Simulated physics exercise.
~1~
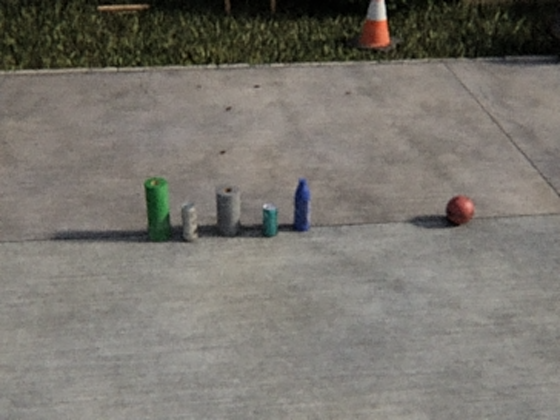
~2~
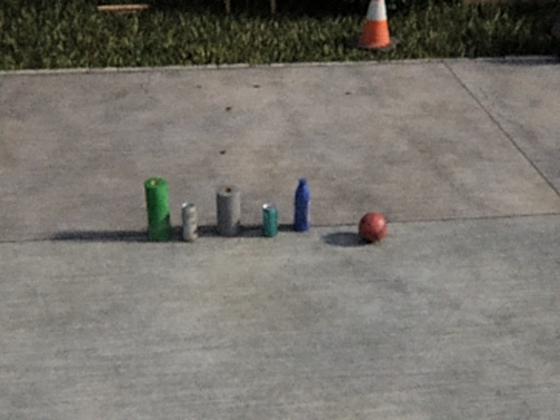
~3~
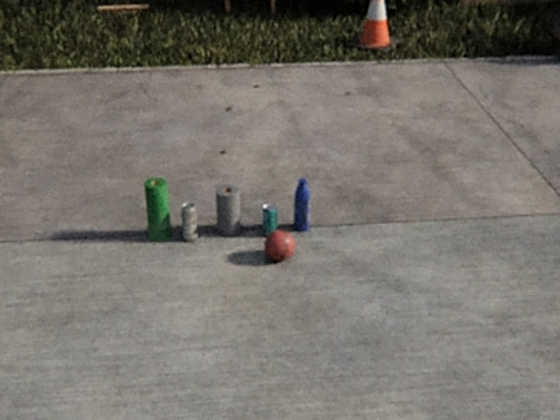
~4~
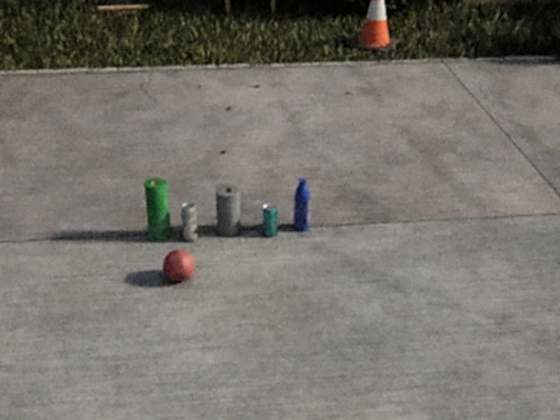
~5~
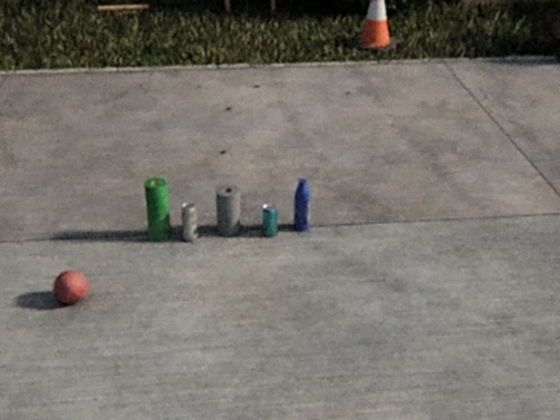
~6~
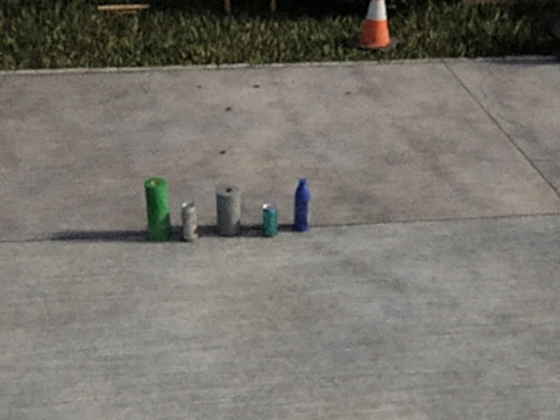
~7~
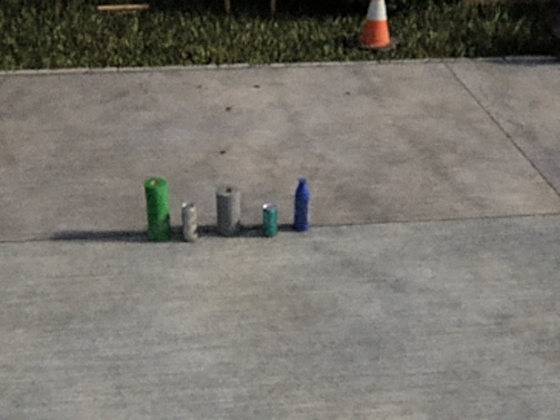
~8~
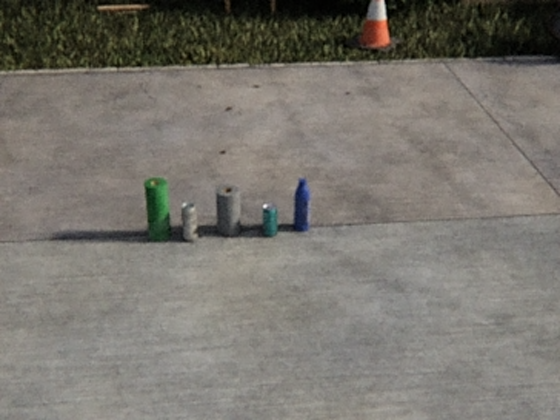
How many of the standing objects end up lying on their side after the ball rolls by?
None of them do. The green roll, white can, grey roll, turquoise can and blue bottle all stay upright.
